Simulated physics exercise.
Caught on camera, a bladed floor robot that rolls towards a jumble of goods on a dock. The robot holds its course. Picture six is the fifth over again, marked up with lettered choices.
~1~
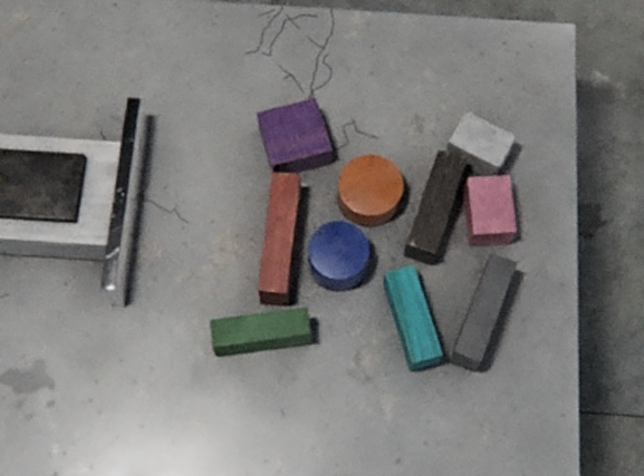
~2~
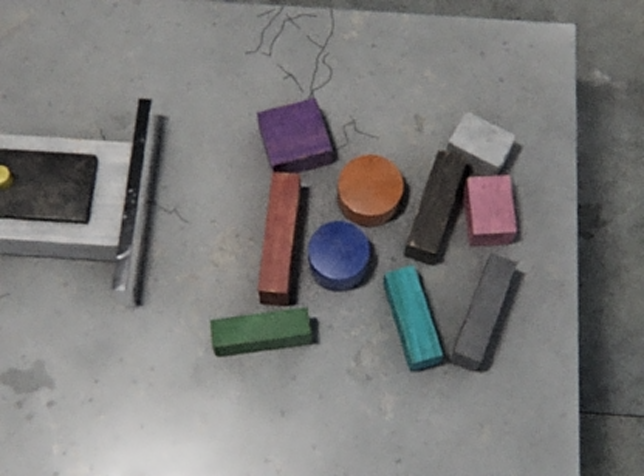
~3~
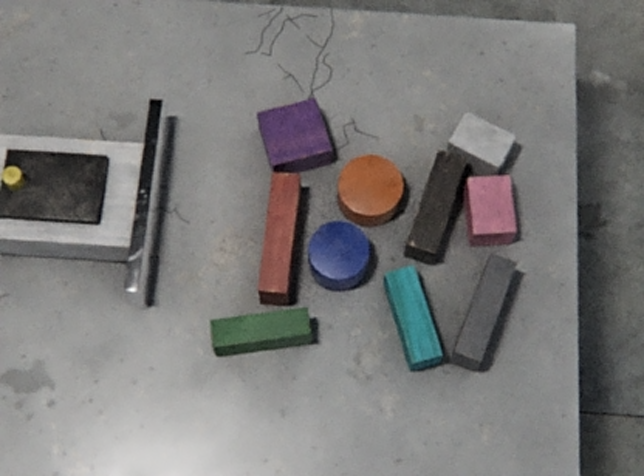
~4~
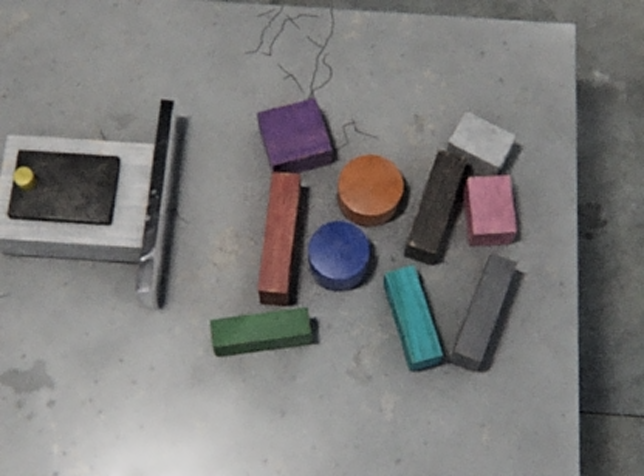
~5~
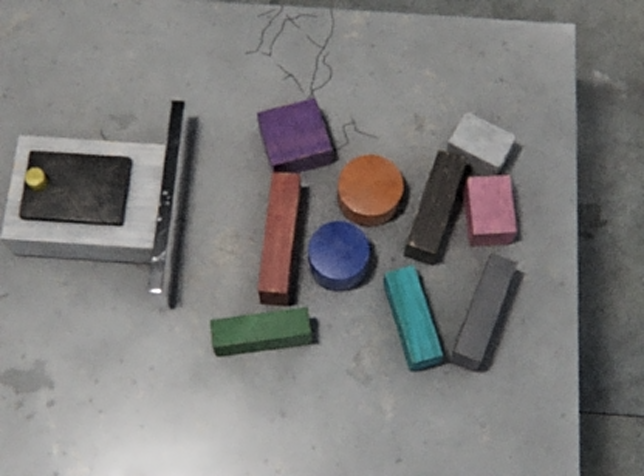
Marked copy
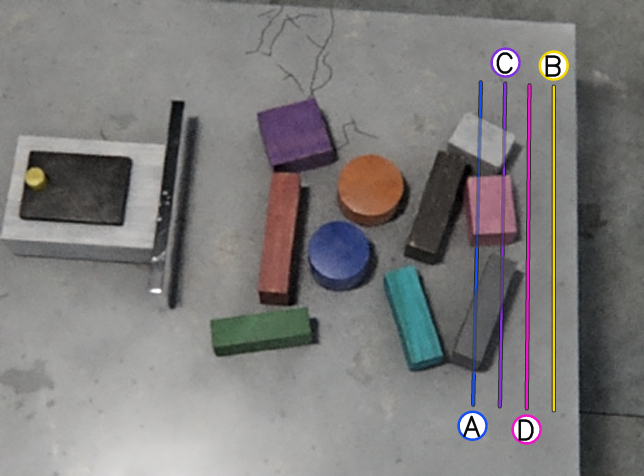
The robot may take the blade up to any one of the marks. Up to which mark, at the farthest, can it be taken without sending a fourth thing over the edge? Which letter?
Up to line C.
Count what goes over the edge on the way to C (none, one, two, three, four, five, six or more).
By then, three.
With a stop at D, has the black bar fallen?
By then, yes.
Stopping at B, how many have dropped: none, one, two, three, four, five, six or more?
Six or more.
On the marked copy, A at (477, 235); B at (554, 240); C at (503, 237); D at (528, 238).
Taking C. A third of the way, robot (206, 196); purple crate (334, 134); blue canister (352, 258).
Two thirds of the way, robot (328, 204); pink crate (560, 222); black bar (524, 213).
When it is over, robot (421, 210); black bar over the edge; pink crate over the edge; three fallen.
As for the rest, A is within the limit but short; B drops six; D drops five.
